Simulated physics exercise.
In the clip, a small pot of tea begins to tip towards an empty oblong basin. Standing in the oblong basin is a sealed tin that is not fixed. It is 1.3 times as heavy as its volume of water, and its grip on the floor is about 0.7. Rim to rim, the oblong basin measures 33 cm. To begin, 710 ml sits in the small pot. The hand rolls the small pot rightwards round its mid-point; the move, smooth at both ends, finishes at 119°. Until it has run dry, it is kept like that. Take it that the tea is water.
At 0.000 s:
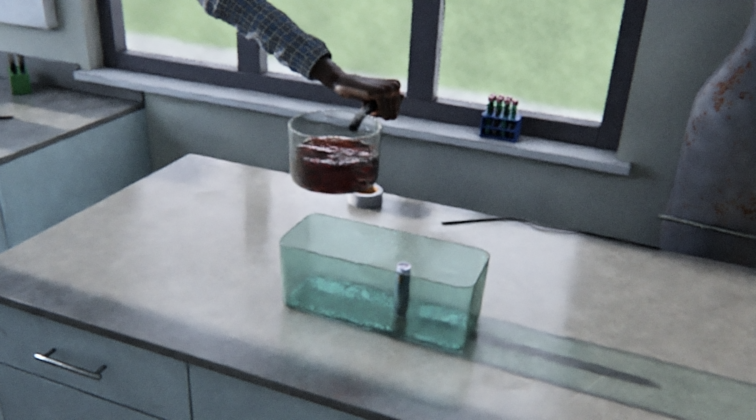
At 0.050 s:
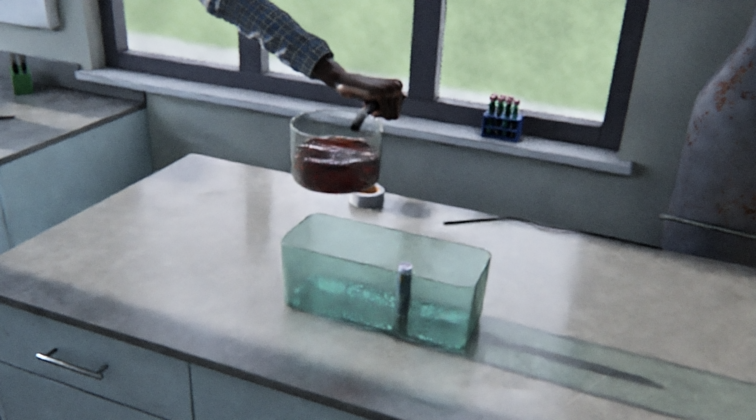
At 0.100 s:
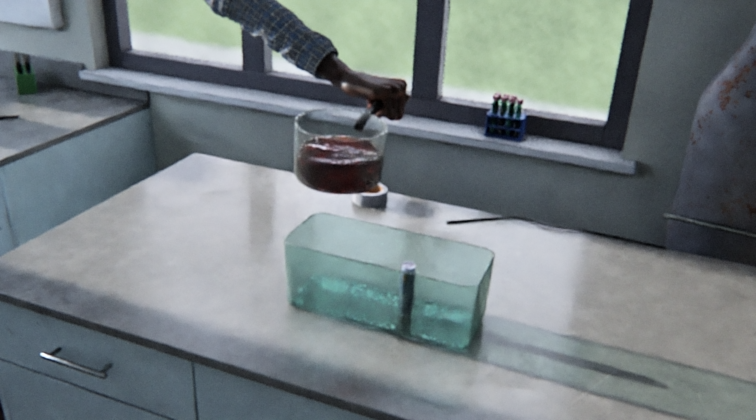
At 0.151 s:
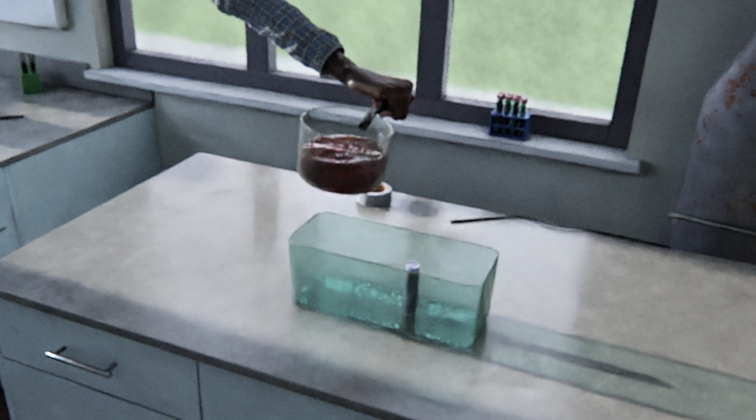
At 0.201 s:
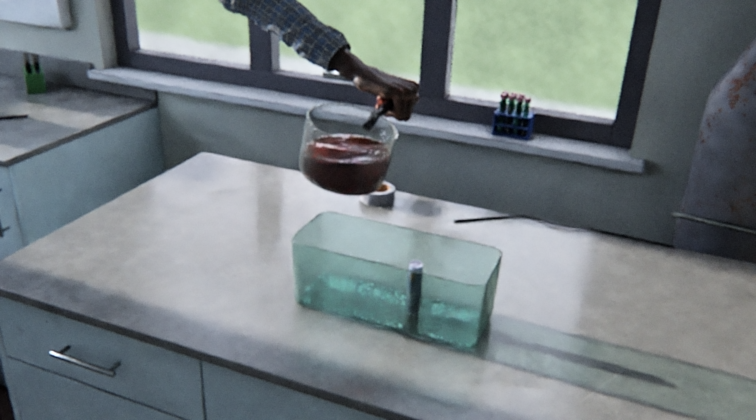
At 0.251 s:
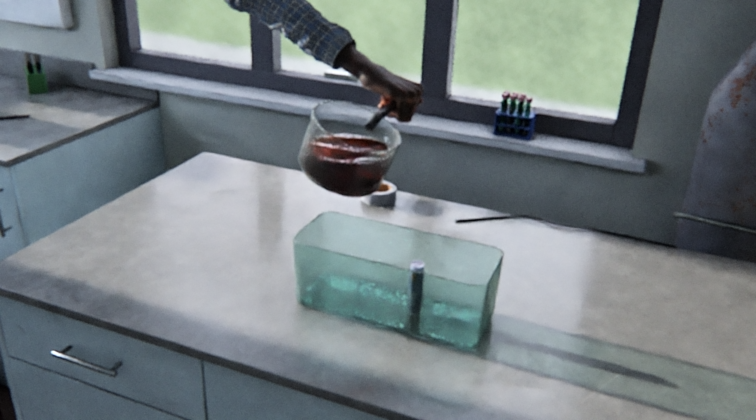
A glass pot of dark red liquid tilts gradually rightwards in a hand above a clear greenish oblong basin on a counter.
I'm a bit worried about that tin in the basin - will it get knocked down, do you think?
I expect it to overbalance.
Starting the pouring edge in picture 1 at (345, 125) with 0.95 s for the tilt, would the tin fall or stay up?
Then the tin remains standing.
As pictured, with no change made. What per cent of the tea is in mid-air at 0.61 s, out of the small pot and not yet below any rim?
Share: Roughly 34 per cent.
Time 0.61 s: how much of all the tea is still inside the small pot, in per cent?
Fraction remaining: Approx. 60 per cent.
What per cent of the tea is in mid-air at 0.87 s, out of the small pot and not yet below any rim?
About 12 per cent.
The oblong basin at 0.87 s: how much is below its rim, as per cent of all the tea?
The fraction sits near 78 in a hundred.
After 0.61 s the tilt is 85° and 60 per cent is still to pour; the tin stands where it began.
After 0.87 s the tilt is 117° and 8 per cent is still to pour; the tin stands 1 cm from where it began.
After 1.15 s the tilt is 119° and 0 per cent is still to pour; the tin lies on its side.
After 1.45 s the tilt is 119° and 0 per cent is still to pour; the tin lies on its side.
In the end the tin lies on its side.
